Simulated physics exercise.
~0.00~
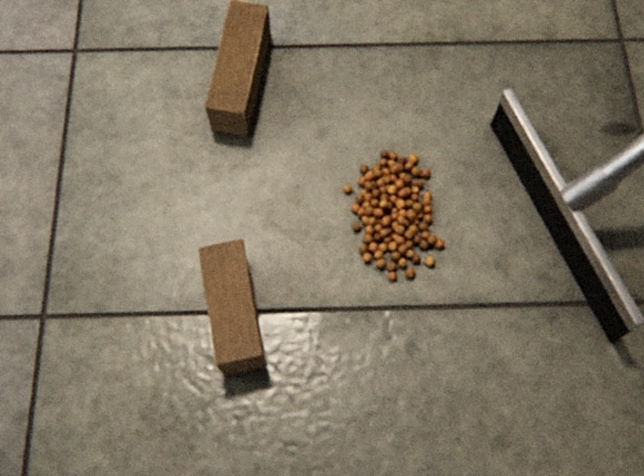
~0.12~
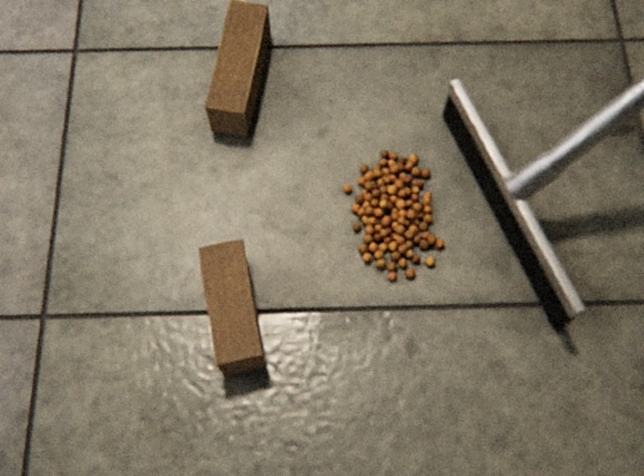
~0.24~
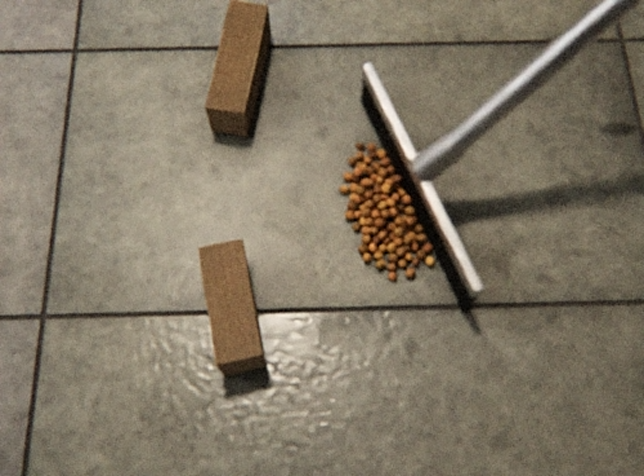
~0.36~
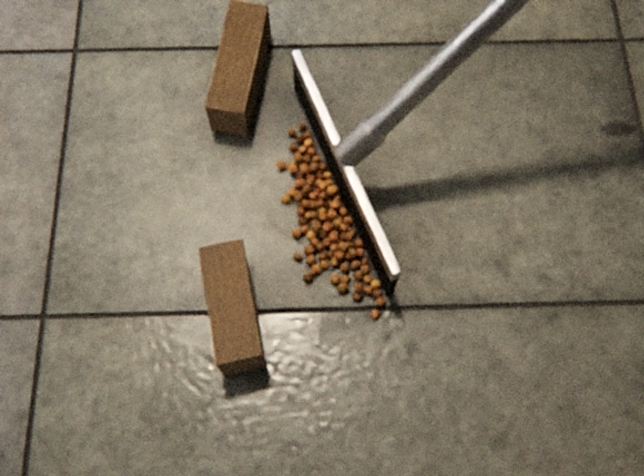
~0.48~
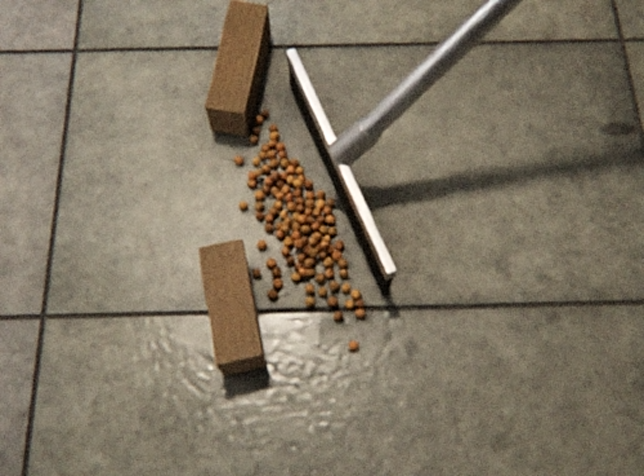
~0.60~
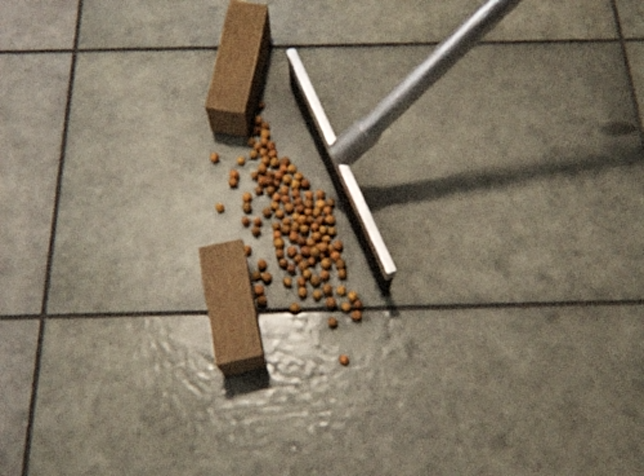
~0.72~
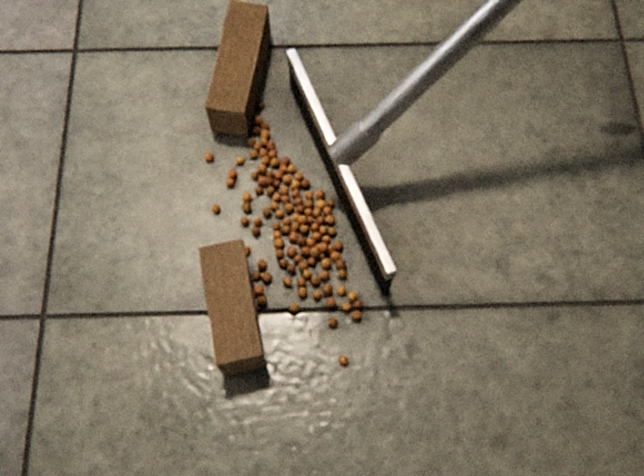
A squeegee pushes roasted chickpeas left and stops, leaving most spread short of two brown blocks.
